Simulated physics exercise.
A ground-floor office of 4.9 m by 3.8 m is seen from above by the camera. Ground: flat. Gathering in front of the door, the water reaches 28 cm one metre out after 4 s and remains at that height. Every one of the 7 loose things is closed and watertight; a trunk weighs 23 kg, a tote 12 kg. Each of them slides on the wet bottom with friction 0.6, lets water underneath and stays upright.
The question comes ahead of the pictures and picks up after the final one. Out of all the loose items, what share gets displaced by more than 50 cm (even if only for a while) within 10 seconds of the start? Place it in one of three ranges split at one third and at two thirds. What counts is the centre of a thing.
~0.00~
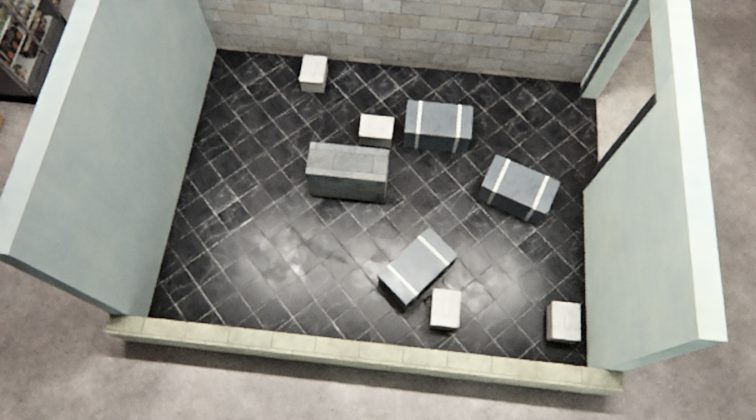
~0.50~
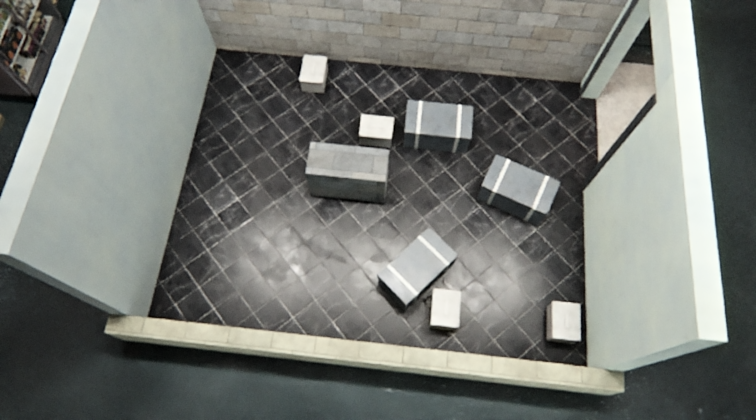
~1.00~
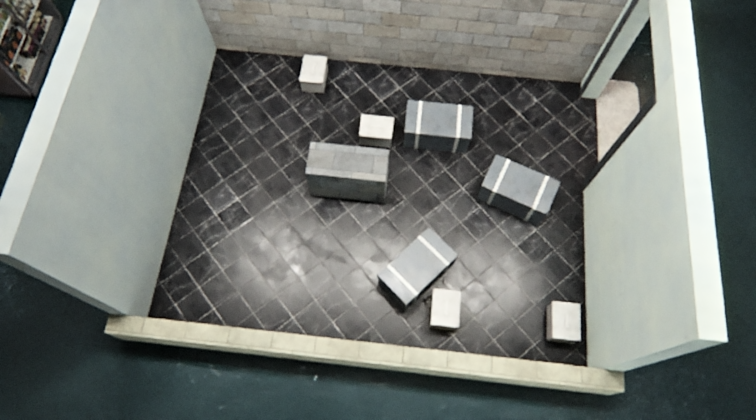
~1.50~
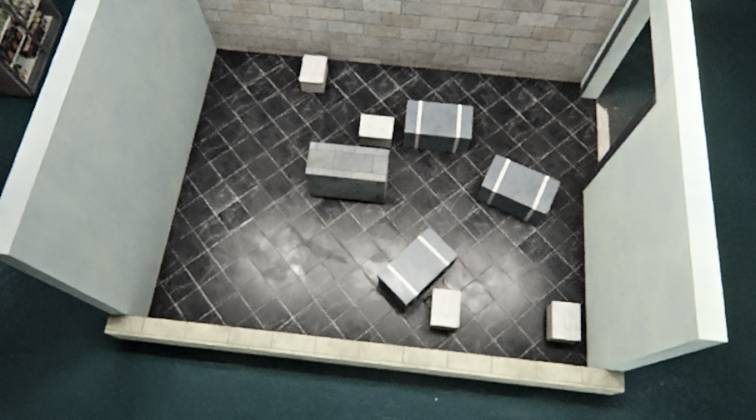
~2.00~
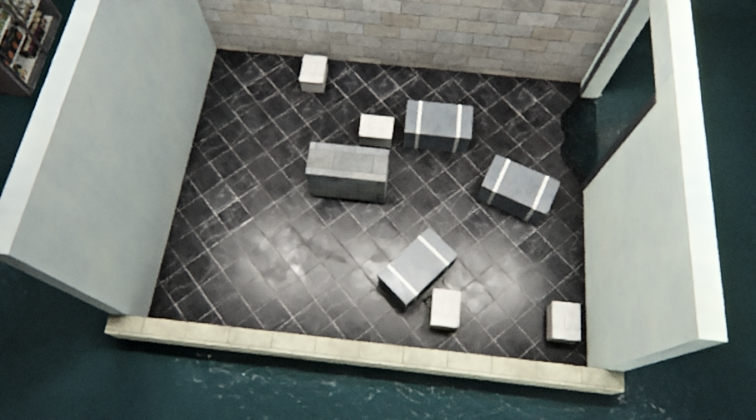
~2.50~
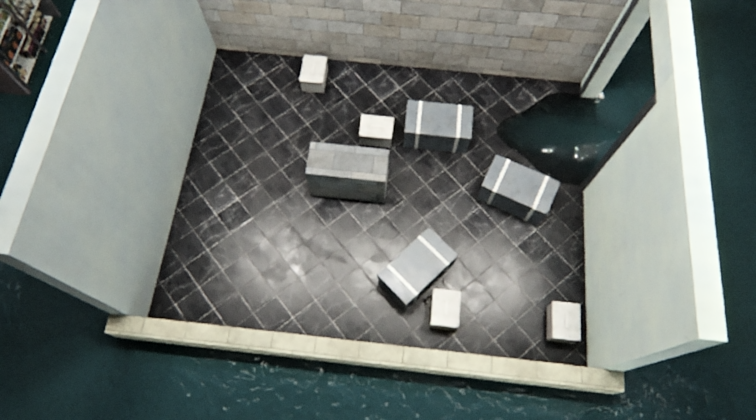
I expect the share that gets shoved will be in the middle band.
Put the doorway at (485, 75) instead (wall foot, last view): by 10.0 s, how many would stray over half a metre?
Result: 5.
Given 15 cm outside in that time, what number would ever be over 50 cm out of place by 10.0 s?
Count: 0.
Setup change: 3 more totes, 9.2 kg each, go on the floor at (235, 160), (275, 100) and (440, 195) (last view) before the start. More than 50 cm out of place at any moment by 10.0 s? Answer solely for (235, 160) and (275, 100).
Well, the first one tops the mark, and the second tops the mark.
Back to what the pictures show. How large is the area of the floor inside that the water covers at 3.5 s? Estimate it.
Near 3.5 m2 in all.
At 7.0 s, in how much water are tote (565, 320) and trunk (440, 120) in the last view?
Depths: Near 1 cm, then near 12 cm.
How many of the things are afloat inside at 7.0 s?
By my count, 2.
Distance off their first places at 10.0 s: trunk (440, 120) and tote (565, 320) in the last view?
The first is 250 cm from its start, the second 0 cm.
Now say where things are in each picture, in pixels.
A trunk at (439, 119) rests on the ground; a tote at (446, 308) rests on the ground; water covers 0.0 m2; 0 of 7 have shifted, in the first frame.
A trunk at (439, 119), on the bottom; a tote at (446, 308), on the bottom; 0.0 m2 under water; 0 of 7 have shifted, in the second frame.
A trunk at (439, 119) rests on the ground; a tote at (446, 308) rests on the ground; water covers 0.0 m2; 0 of 7 have shifted, in the third frame.
A trunk at (439, 119) rests on the ground; a tote at (446, 308), on the bottom; 0.0 m2 under water; 0 of 7 have shifted, in the fourth frame.
A trunk at (439, 119) rests on the ground; a tote at (446, 308) rests on the ground; 0.2 m2 under water; 0 of 7 have shifted, in the fifth frame.
A trunk at (439, 119) rests on the ground; a tote at (446, 308) rests on the ground; water covers 0.9 m2; 0 of 7 have shifted, in the sixth frame.
After 3.5 s 0 of 7 are over 50 cm from their spots; 0 afloat.
After 4.5 s 0 of 7 are over 50 cm from their spots; 0 afloat.
After 7.0 s 3 of 7 are over 50 cm from their spots; 2 afloat.
After 10.0 s 3 of 7 are over 50 cm from their spots, and 3 have been at some point; 3 afloat.
